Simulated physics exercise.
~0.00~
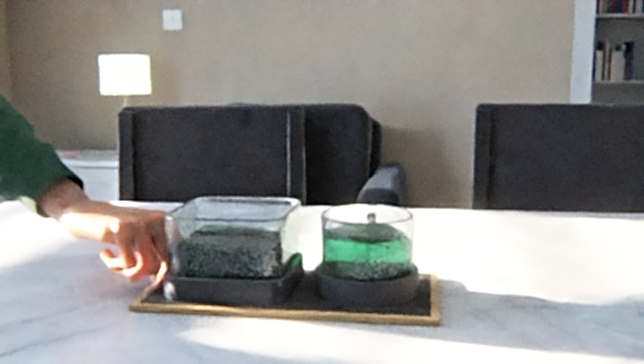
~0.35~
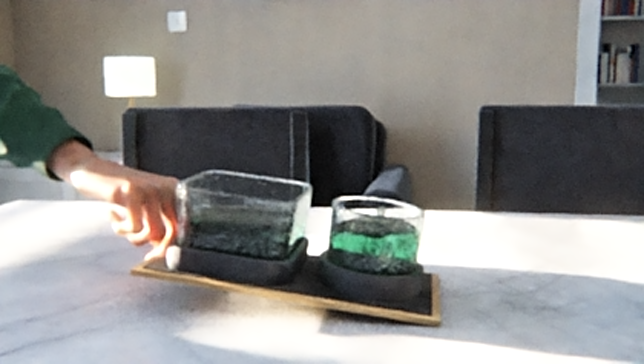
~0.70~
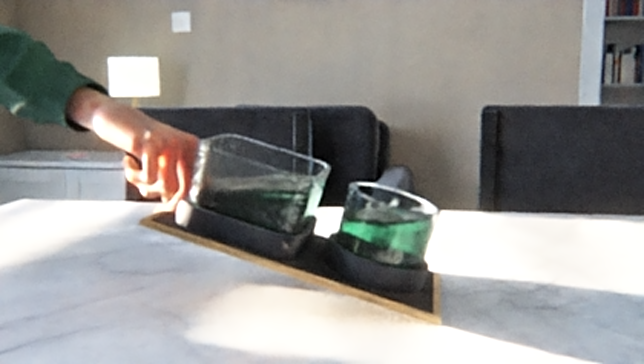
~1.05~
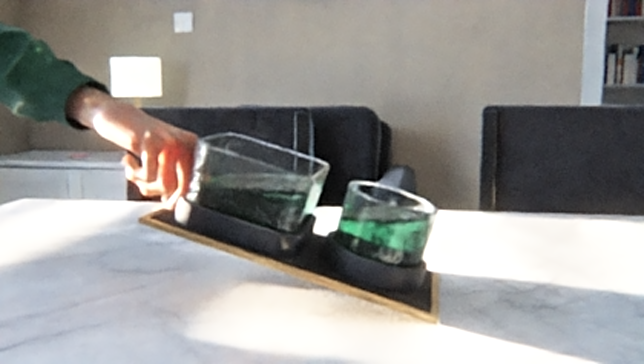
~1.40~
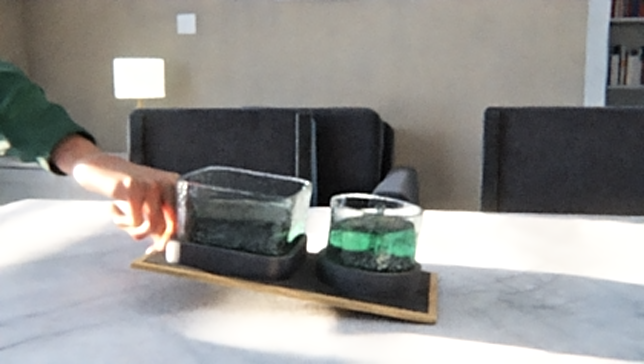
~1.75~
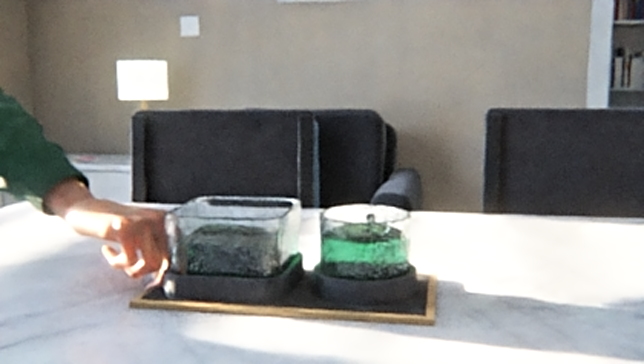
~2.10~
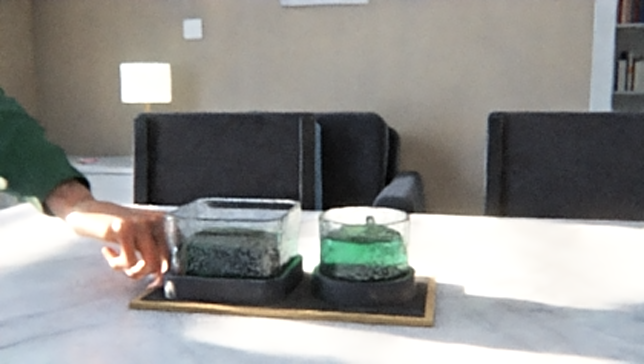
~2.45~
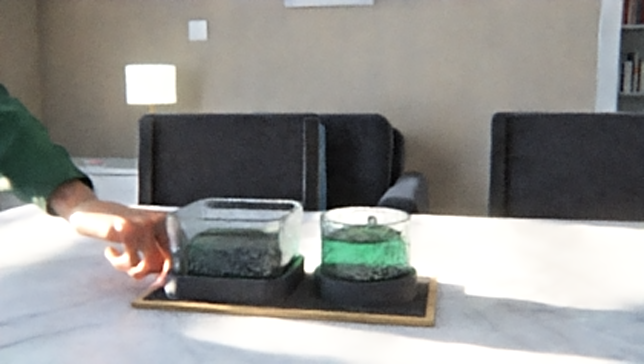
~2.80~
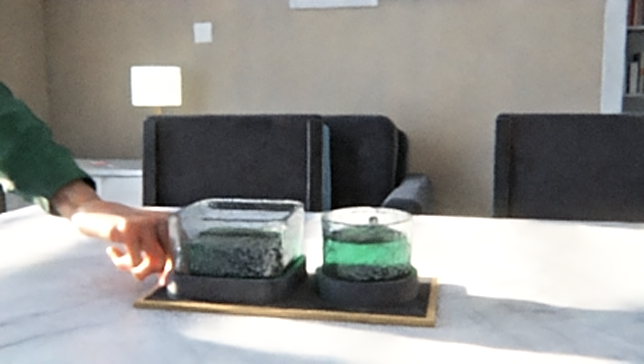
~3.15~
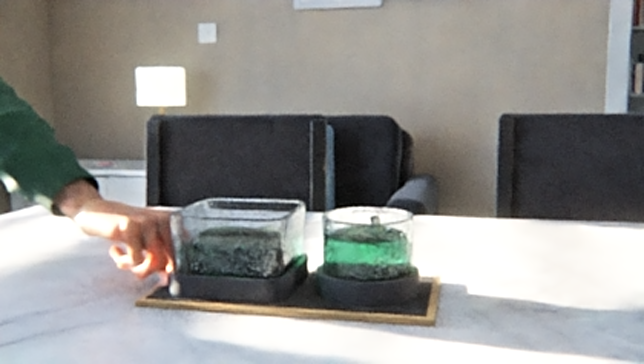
A hand in a green sleeve lifted the left end of a tray holding a clear rectangular container and a round glass of green liquid, held it tilted briefly, then lowered it gently until it sat flat again, both containers still upright.
